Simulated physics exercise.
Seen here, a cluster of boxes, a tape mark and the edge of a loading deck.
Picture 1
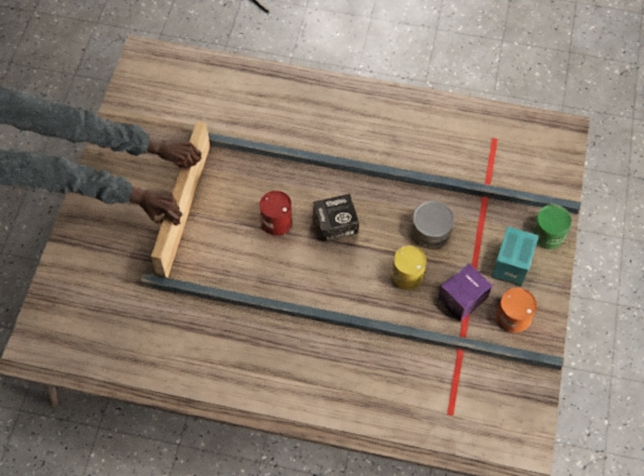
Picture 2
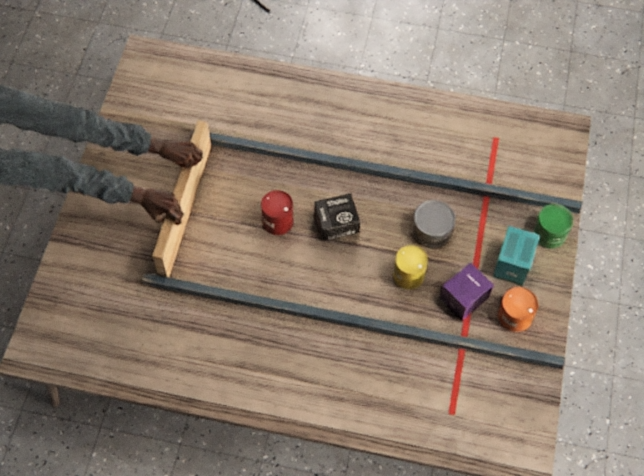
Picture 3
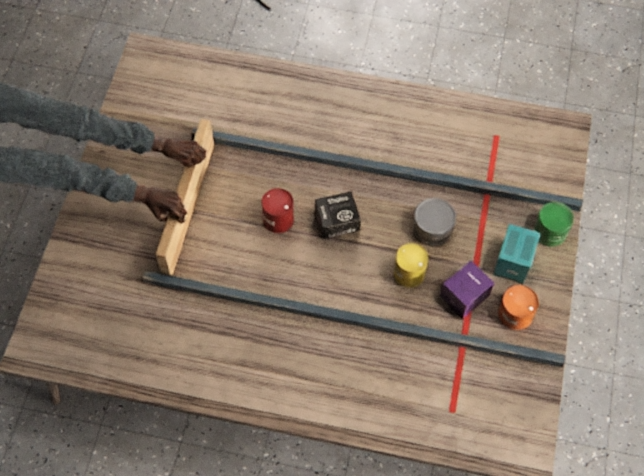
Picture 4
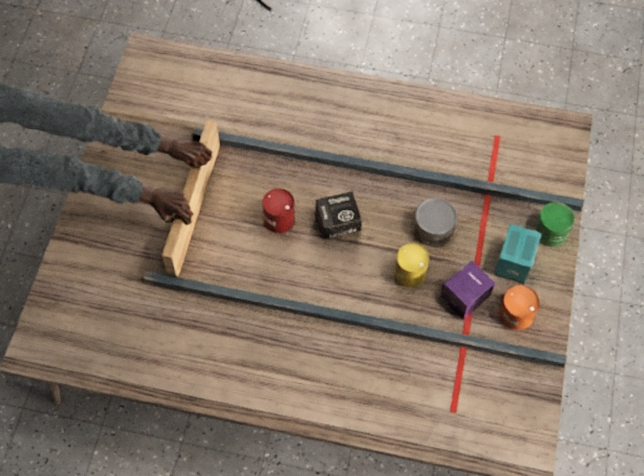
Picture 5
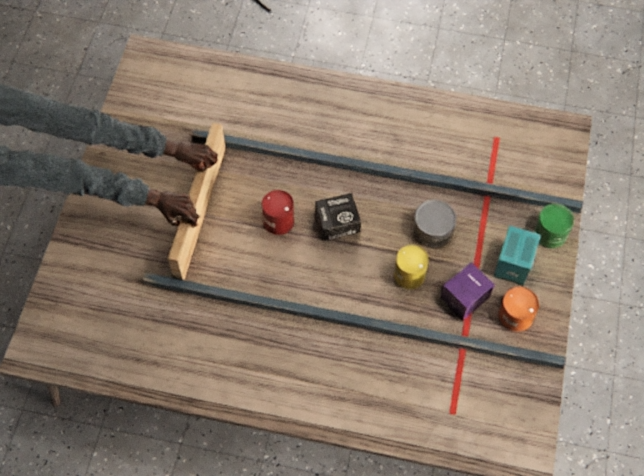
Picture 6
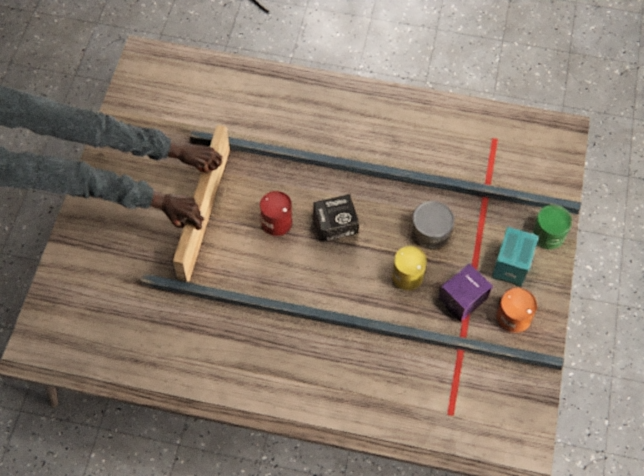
Two hands slide a wooden plank slightly right across a table toward unmoving colourful containers.
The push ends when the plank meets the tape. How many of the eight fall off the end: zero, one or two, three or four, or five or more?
Here the number that fall off is zero.
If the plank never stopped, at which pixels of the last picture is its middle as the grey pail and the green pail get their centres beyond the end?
Its middle is around (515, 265) and around (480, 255).
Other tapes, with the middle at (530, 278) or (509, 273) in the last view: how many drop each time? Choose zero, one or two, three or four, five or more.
Taking them in turn, three or four; one or two.
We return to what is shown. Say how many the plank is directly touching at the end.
That makes 3.
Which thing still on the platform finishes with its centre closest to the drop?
That is the green pail.
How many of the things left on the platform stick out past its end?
1 of them.
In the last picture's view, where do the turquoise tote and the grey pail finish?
About (541, 270), and the other about (536, 239).
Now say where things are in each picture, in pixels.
In the first picture, green pail (552, 227); orange canister (516, 310); turquoise tote (515, 257); plank (182, 199); tape (474, 267).
In the second picture, orange canister (518, 310); red canister (278, 213).
In the third picture, turquoise tote (516, 254); black box (338, 215).
In the fourth picture, green pail (554, 225); grey pail (435, 223).
In the fifth picture, orange canister (519, 309); yellow canister (411, 267).
In the sixth picture, green pail (552, 228); orange canister (517, 310); turquoise tote (515, 257); plank (203, 203); tape (475, 267).
Early on, none off yet; green pail at rest near (552, 228); orange canister at rest near (517, 310); turquoise tote at rest near (515, 257).
Finally, the number that fall off is zero.
